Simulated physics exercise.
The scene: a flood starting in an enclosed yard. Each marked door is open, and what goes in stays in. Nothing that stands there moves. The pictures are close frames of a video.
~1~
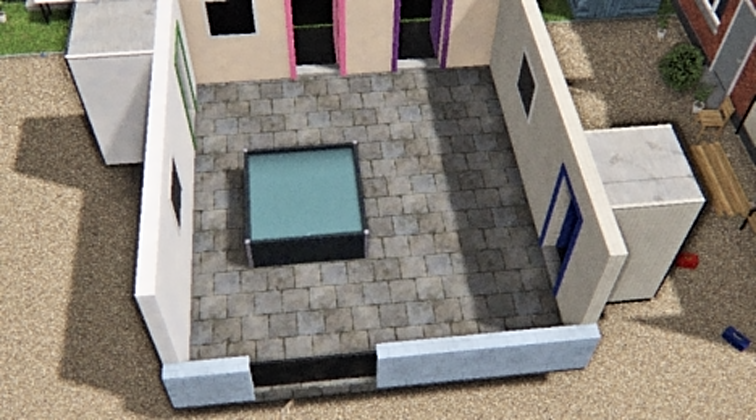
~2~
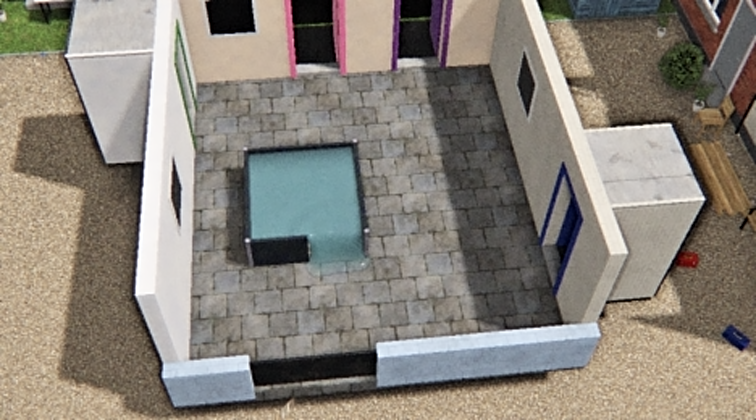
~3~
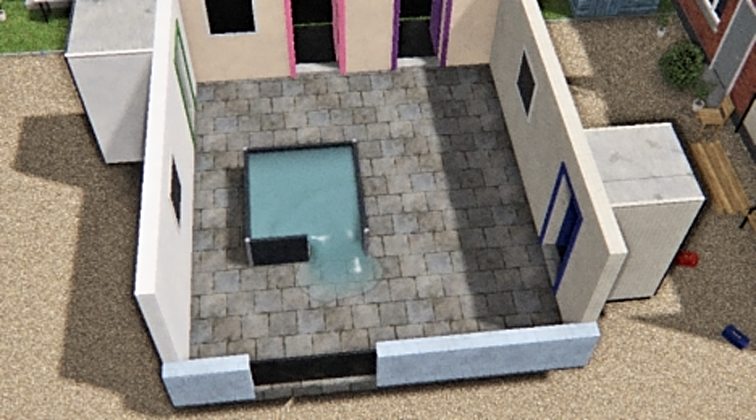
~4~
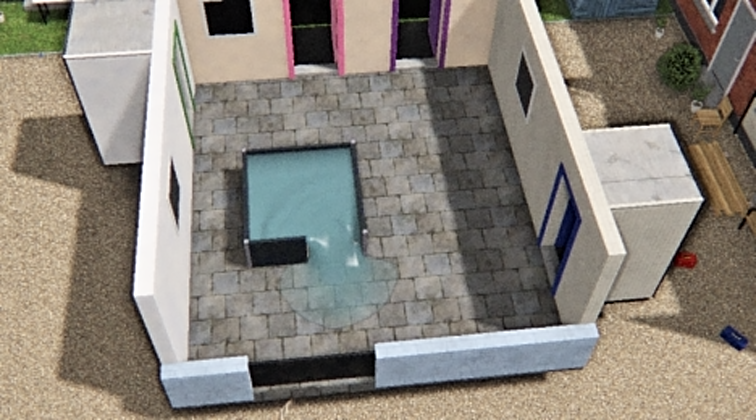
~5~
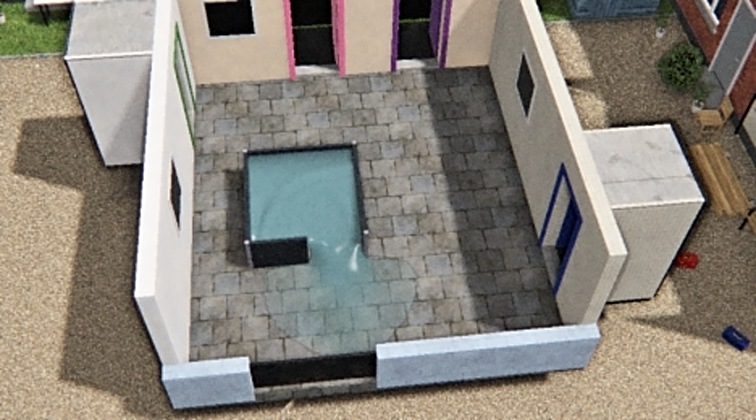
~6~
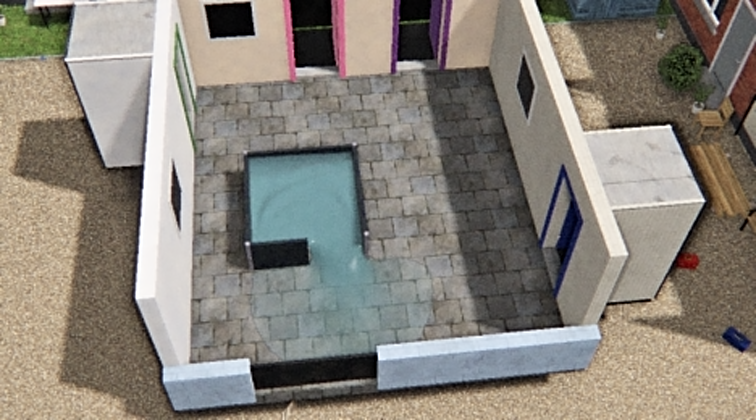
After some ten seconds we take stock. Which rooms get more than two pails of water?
In the end: The pink door holds within the limit; the green door holds within the limit; the purple door holds within the limit; the blue door floods.
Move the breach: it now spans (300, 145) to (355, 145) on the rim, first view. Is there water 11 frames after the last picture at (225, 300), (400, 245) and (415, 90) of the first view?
In that order: Dry, not flooded, awash.
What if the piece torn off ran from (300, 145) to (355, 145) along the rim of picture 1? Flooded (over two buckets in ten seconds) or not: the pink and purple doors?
My reading: Pink goes over; purple floods.
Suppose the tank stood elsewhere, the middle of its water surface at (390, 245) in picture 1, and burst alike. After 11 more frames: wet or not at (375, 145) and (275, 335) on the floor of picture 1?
As listed: Free of water, flooded.
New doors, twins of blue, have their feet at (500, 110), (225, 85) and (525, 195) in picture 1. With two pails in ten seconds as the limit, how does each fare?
One after the other: Lets less in, takes more, takes less.
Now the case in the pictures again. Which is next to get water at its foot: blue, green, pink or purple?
The blue door.
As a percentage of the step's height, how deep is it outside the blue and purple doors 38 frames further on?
In turn 210 and 50 per cent.
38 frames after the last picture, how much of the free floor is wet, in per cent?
Near 75 in a hundred.
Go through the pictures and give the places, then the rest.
Still water in the tank at (304, 193), in the first frame.
The front is at (366, 261), out from the gap at (337, 251), in the second frame.
The front is at (315, 295), out from the gap at (337, 250), in the third frame.
Water pours out at (335, 252) and has run to (331, 323), in the fourth frame.
The front is at a hidden place, out from the gap at (336, 252), in the fifth frame.
Water pours out at (337, 254) and has run to a hidden place, in the sixth frame.
A moment on, water covers 20 % of the floor; the pink door not reached, the green door not reached, the purple door not reached, the blue door not reached.
Next, water covers 25 % of the floor; the pink door not reached, the green door not reached, the purple door not reached, the blue door not reached.
Then, water covers 40 % of the floor; the pink door not reached, the green door not reached, the purple door not reached, the blue door under two buckets in.
Later, water covers 75 % of the floor; the pink door not reached, the green door wet at the sill, nothing in, the purple door wet at the sill, nothing in, the blue door over two buckets in.
In the end, water covers 95 % of the floor; the pink door wet at the sill, nothing in, the green door wet at the sill, nothing in, the purple door wet at the sill, nothing in, the blue door far over two buckets in.
